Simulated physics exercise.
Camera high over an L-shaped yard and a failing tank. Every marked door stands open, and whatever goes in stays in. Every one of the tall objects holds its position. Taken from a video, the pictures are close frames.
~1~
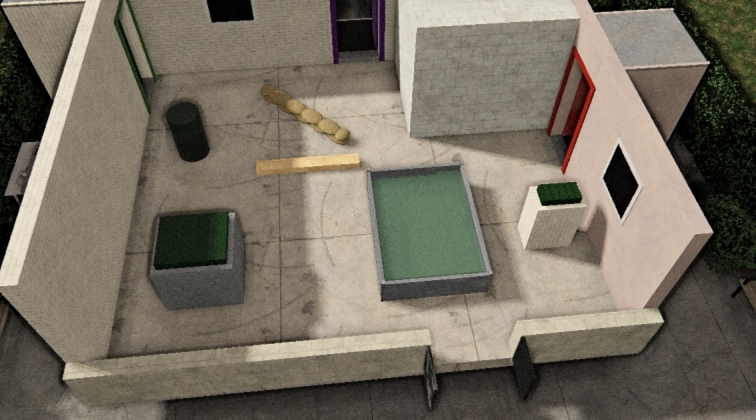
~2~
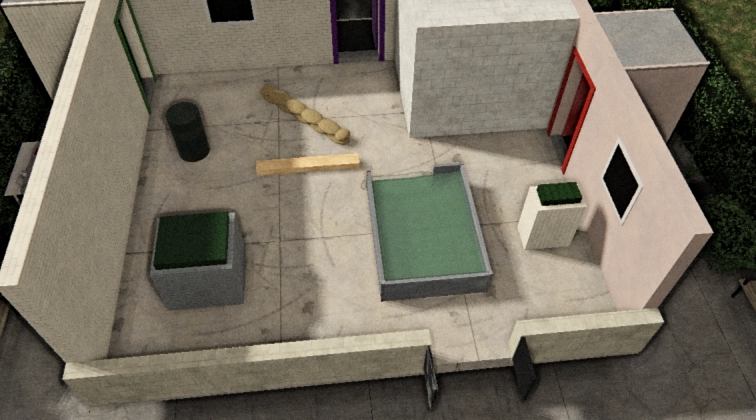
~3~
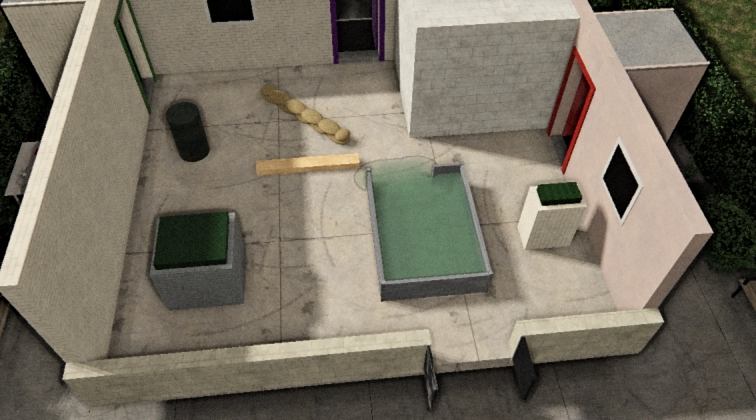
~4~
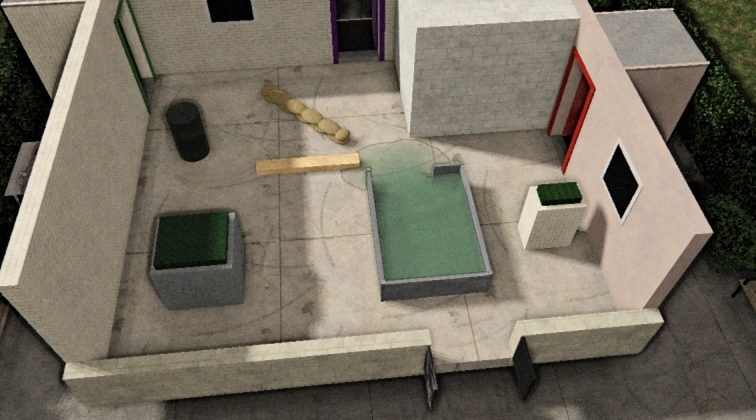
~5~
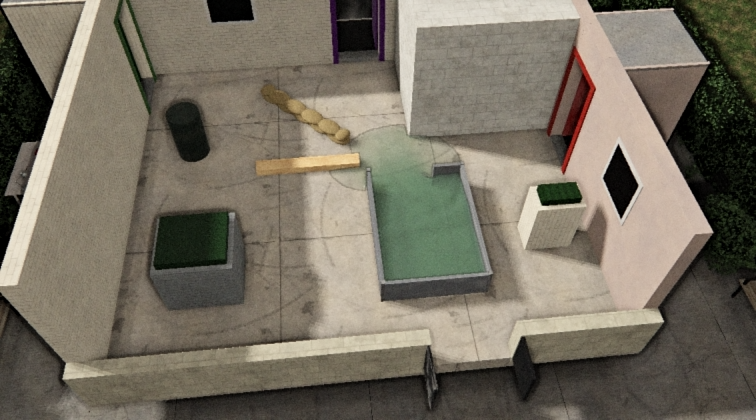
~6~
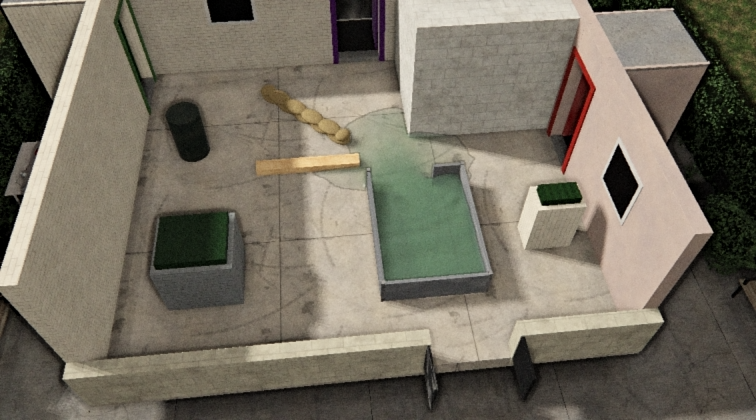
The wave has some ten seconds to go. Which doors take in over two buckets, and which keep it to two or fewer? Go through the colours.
In order: Red door: Surpasses it; purple door: Surpasses it; green door: Never surpasses it.
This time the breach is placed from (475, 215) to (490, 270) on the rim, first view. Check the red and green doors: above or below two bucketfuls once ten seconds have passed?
Red door: Beyond the mark, green door: Short of the mark.
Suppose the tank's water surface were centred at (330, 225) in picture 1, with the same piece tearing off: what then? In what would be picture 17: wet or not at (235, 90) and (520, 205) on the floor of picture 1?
In the order asked: Waterlogged, then unreached.
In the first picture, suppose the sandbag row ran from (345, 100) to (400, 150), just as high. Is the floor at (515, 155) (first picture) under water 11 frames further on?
At that place: Wet.
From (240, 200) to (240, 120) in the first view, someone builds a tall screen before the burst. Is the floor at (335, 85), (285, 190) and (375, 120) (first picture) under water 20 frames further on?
Soaked, soaked, soaked.
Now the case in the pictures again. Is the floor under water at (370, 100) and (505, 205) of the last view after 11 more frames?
The first spot is inundated and the second bone-dry.
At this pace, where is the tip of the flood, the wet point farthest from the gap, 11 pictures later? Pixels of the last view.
Farthest reach: About (290, 67).
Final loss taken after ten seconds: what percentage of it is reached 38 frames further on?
Share gone by then: About 95 %.
A moment on, water covers 15 % of the floor; the red door not reached, the purple door wet at the sill, nothing in, the green door not reached.
Next, water covers 25 % of the floor; the red door wet at the sill, nothing in, the purple door under two buckets in, the green door not reached.
Then, water covers 35 % of the floor; the red door over two buckets in, the purple door over two buckets in, the green door not reached.
Later, water covers 45 % of the floor; the red door over two buckets in, the purple door far over two buckets in, the green door wet at the sill, nothing in.
In the end, water covers 70 % of the floor; the red door over two buckets in, the purple door far over two buckets in, the green door wet at the sill, nothing in.
